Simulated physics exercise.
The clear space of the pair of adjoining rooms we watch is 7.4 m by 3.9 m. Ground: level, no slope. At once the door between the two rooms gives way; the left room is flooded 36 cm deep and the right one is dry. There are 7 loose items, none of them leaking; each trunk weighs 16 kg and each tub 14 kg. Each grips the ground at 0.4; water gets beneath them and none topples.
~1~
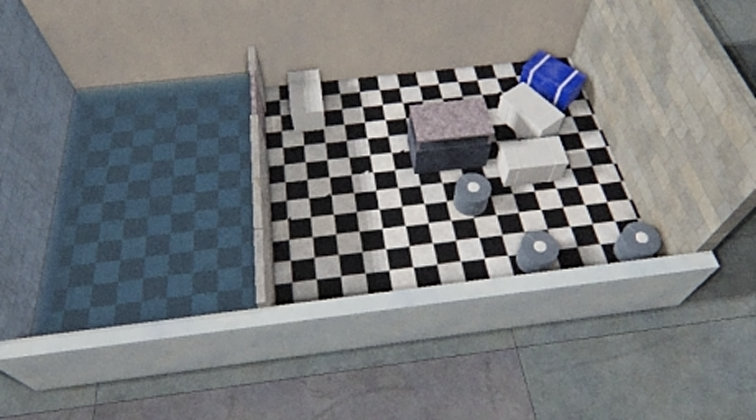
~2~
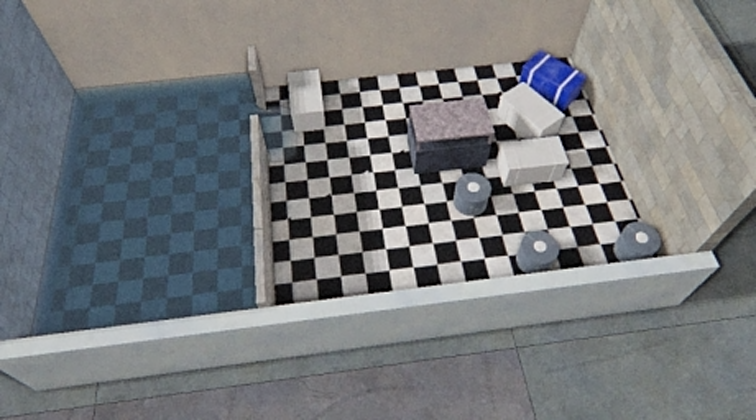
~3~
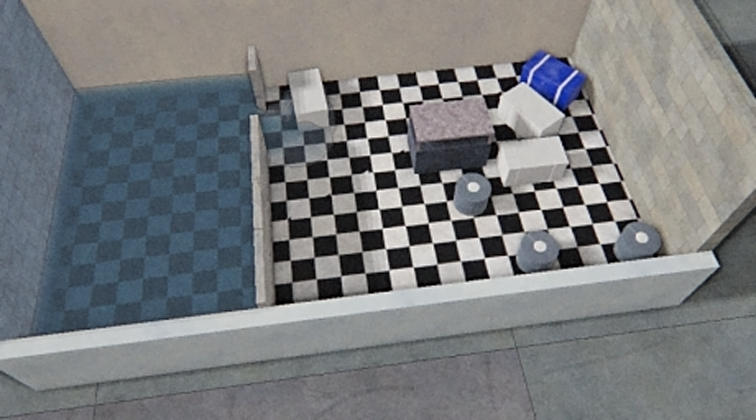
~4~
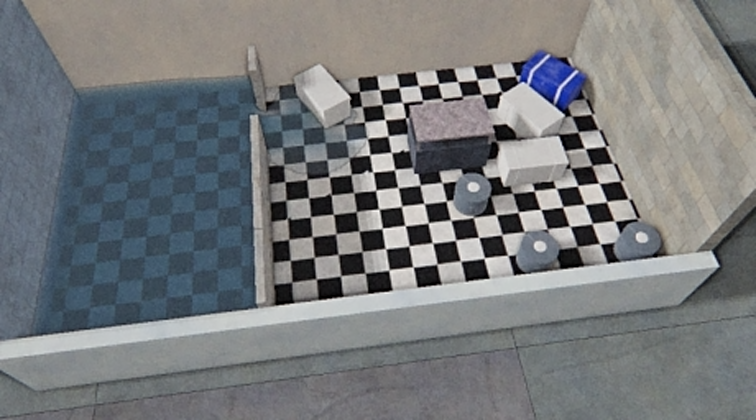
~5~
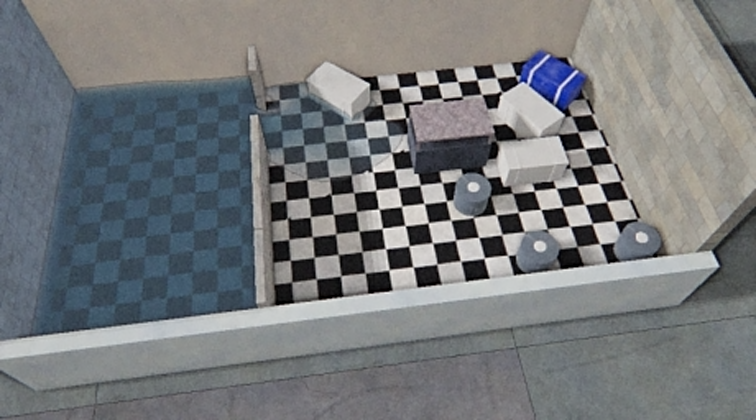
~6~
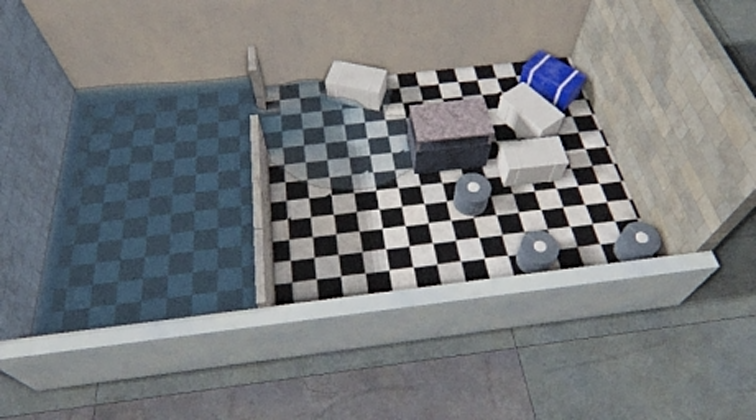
In a pair of adjoining rooms with checkered floors, a gap opens in the dividing wall and water spreads from the flooded left room into the right, turning and shifting a pale block while the other items stay still.
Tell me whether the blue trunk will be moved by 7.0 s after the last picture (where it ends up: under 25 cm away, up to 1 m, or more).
Blue trunk: Long way off.
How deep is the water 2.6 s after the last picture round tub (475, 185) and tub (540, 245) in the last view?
Around 3 cm and 3 cm.
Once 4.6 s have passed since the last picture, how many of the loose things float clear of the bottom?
4 at that moment.
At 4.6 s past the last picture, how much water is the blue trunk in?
Roughly 15 cm at that moment.
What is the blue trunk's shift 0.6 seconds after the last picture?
Roughly 0 cm by then.
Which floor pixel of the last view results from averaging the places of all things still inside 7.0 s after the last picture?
Around (497, 212).
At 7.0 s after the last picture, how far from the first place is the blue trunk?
I'd estimate some 250 centimetres.
Then, 0.6 s after the last picture the blue trunk is near (555, 71), 0.0 m from its start, aground; 0 afloat.
Then, 2.6 s after the last picture the blue trunk is near (574, 57), 0.4 m from its start, afloat; 3 afloat.
Then, 4.6 s after the last picture the blue trunk is near (584, 77), 0.4 m from its start, afloat; 4 afloat.
Then, 7.0 s after the last picture the blue trunk is near (616, 198), 2.3 m from its start, afloat; 7 afloat.
